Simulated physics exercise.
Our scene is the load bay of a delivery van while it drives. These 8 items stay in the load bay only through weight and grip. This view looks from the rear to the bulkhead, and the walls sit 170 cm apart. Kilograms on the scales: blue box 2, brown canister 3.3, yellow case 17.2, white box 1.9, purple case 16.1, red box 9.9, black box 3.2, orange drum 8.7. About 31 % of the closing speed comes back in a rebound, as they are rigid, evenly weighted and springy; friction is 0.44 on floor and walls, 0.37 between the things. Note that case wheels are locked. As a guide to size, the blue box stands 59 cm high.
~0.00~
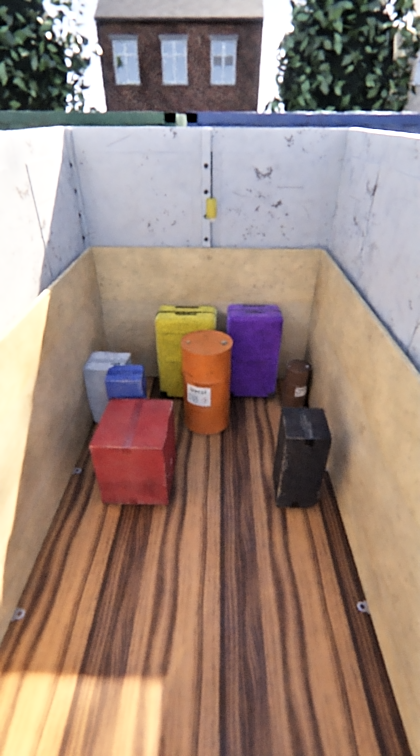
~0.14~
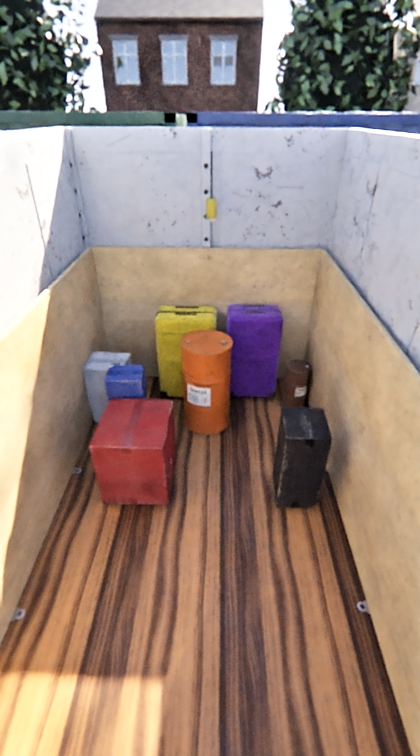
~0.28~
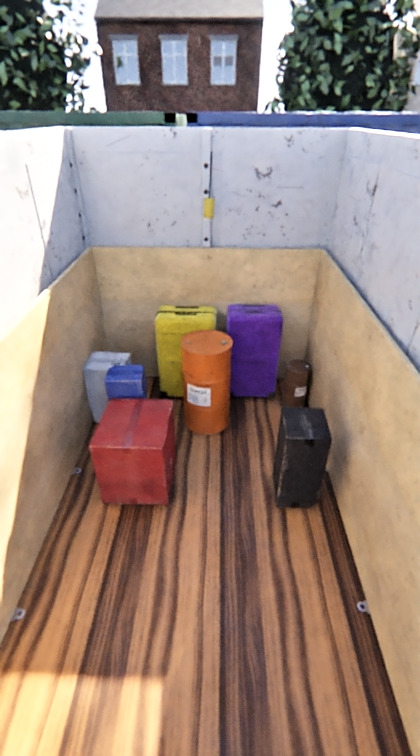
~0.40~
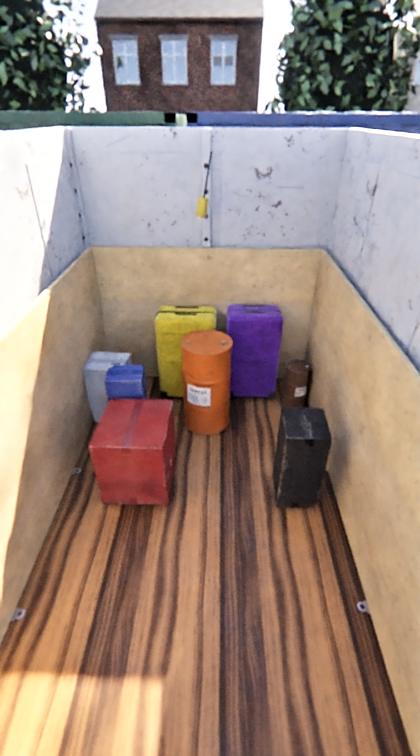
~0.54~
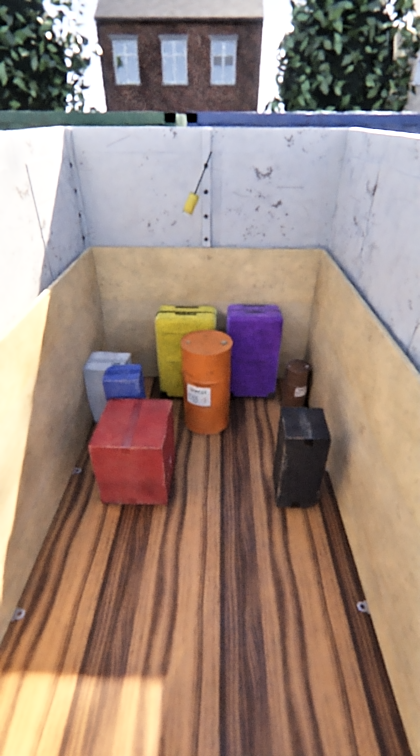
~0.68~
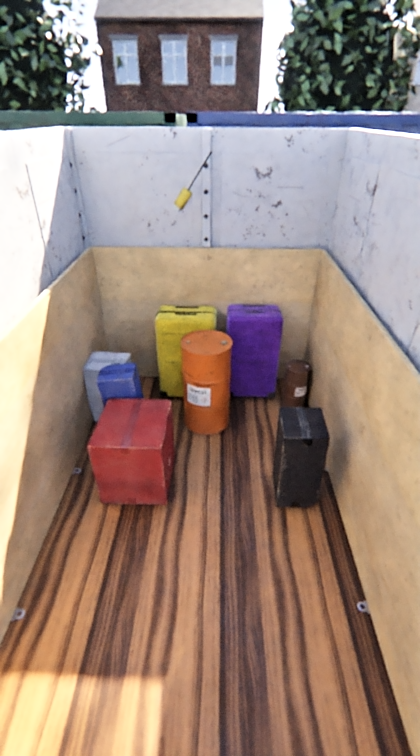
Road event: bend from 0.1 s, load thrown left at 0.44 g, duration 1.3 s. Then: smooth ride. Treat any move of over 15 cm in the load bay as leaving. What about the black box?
Goes too far.
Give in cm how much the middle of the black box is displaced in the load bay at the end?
It ends about 46 centimetres from where it started.
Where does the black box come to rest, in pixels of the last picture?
It ends near (225, 476).
After 0.98 s, push 0.44 g left; black box 8° off upright near (292, 457); blue box 23° off upright.
After 1.28 s, push 0.21 g left; black box 38° off upright near (265, 456); blue box 24° off upright; red box moved 3 cm.
After 1.48 s, steady run; black box on its side near (227, 475); blue box 24° off upright; red box moved 3 cm.
In the end (2.0 s), toppled in the load bay, black box; the other 7 under 15 cm from the start. In the last view, black box near (225, 476).
